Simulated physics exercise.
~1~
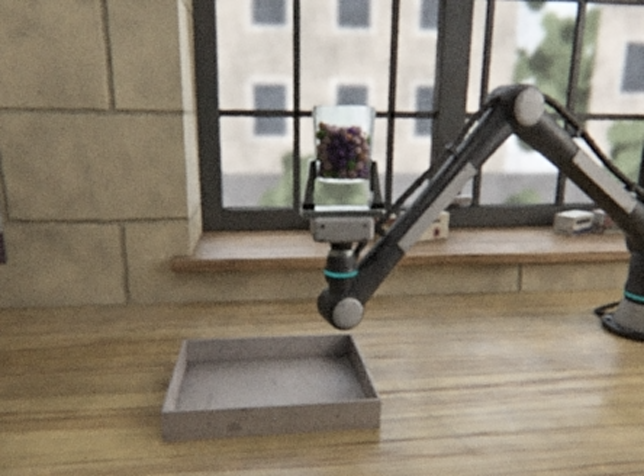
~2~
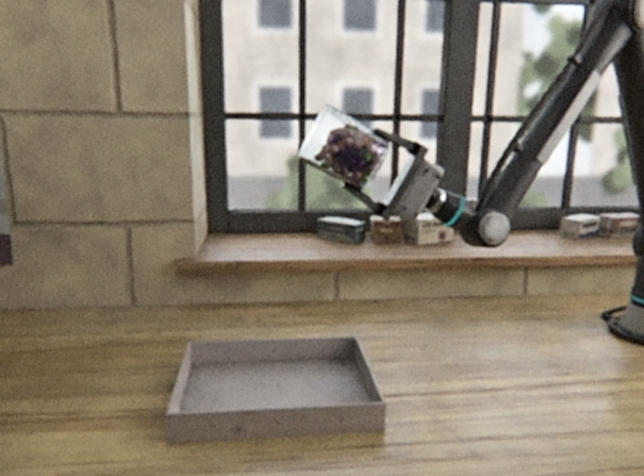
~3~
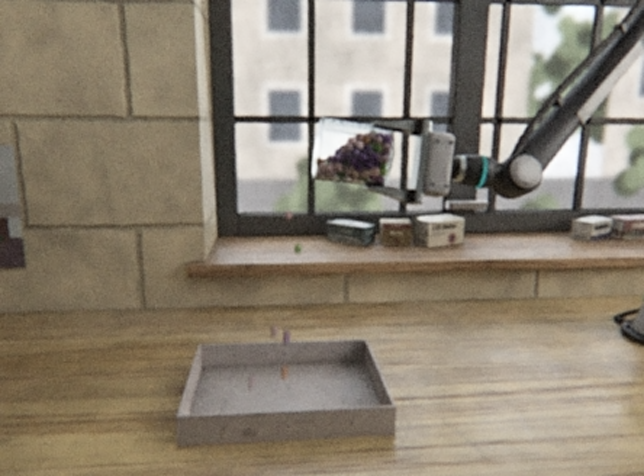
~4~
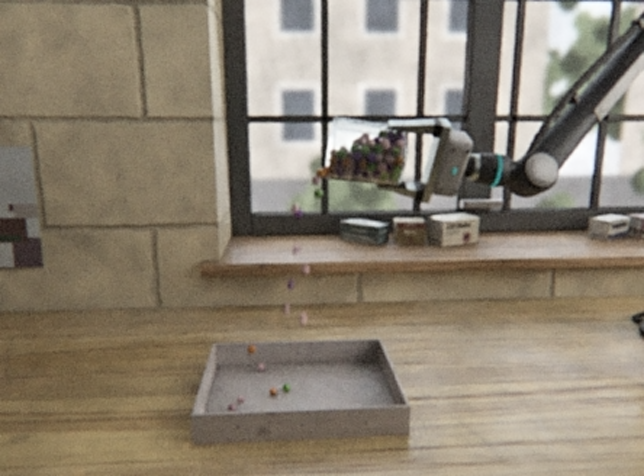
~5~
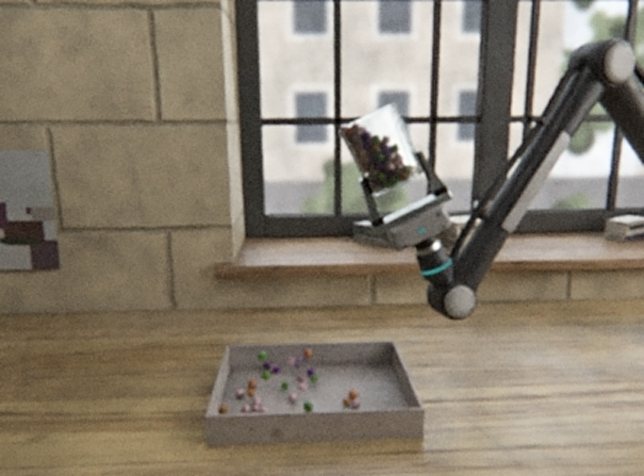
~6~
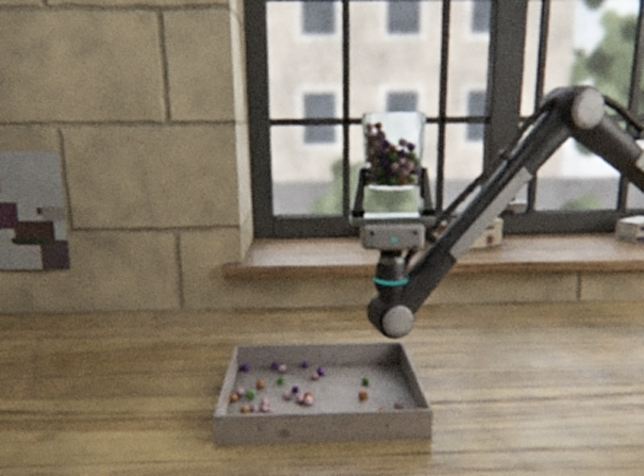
Robot arm tipping a clear beaker of colourful round sweets, spilling some into a grey tray, then standing it upright still partly filled.
